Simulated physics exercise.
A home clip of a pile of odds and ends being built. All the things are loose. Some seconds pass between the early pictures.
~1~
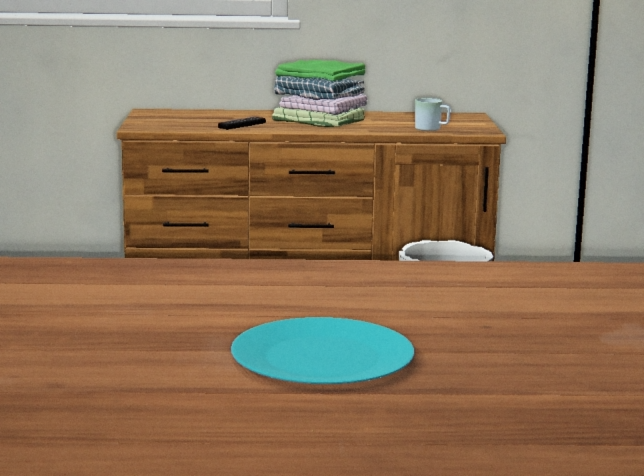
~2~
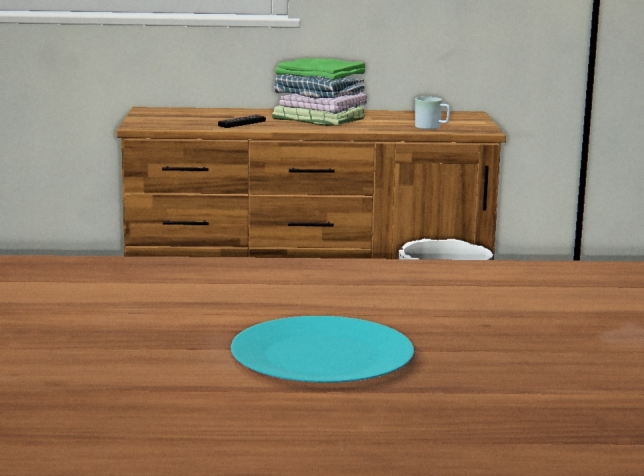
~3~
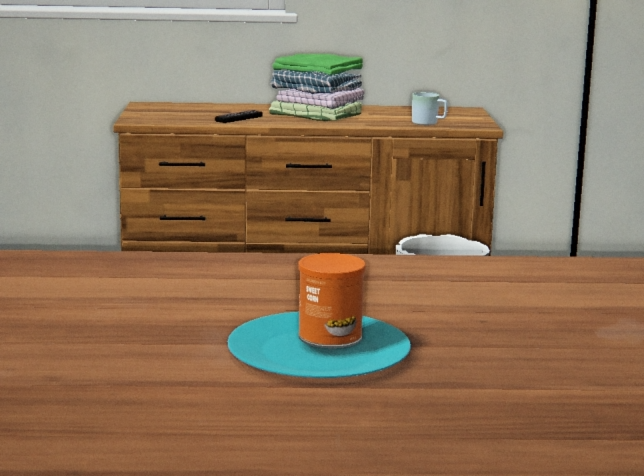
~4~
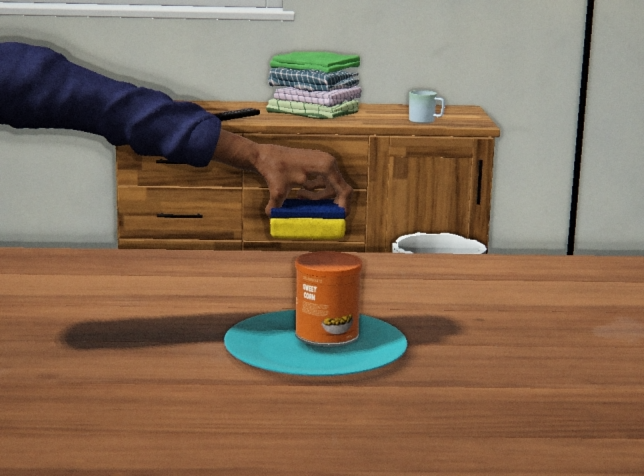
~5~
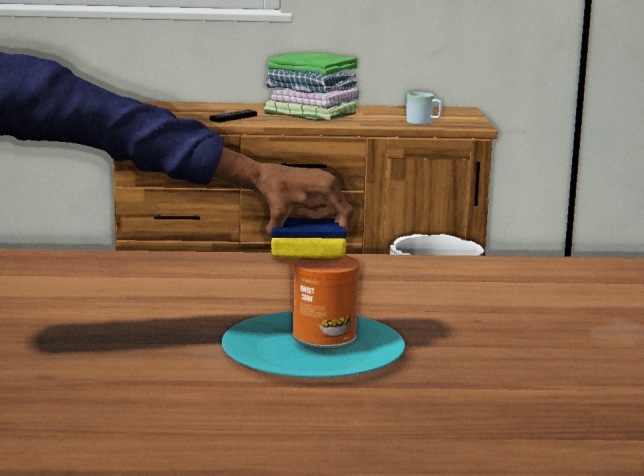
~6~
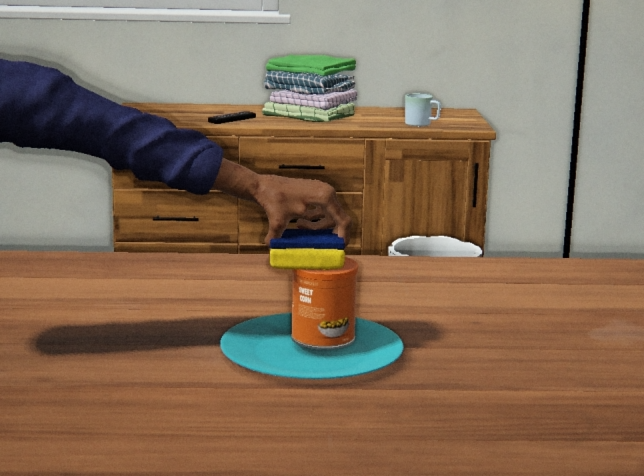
In a room with pale walls, seen from across a brown wooden table, a wooden cabinet holds folded cloths, a dark remote and a pale mug, with a white bin nearby. A turquoise plate lies alone on the table, then an orange can stands on it. A dark-sleeved arm reaches in from the left and lowers a blue-and-yellow sponge onto the can, while the view drifts very slightly.
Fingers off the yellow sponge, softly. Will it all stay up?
The pile keeps its balance.
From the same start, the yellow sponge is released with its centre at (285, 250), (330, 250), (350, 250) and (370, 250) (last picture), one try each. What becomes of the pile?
First, it comes apart; second, it stays up; third, it stays up; fourth, it loses its balance.
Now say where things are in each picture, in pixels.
In the first frame, the last thing is not in view yet; turquoise plate (323, 353).
In the second frame, the last thing is not in view yet; turquoise plate (322, 352).
In the third frame, the last thing is not in view yet; turquoise plate (319, 347).
The fourth frame shows still above its spot; yellow sponge (307, 219); turquoise plate (316, 345).
The fifth frame shows still above its spot; yellow sponge (308, 238); turquoise plate (313, 347).
The sixth frame shows in place under the hand; yellow sponge (307, 249); turquoise plate (312, 348).
Then, 0.30 s after the last picture, nothing has stirred.
Then, 0.70 s after the last picture, yellow sponge resting near (307, 250).
At rest, all 3 in place. Seen from the same camera at the end, yellow sponge near (307, 250). The pile stays up.
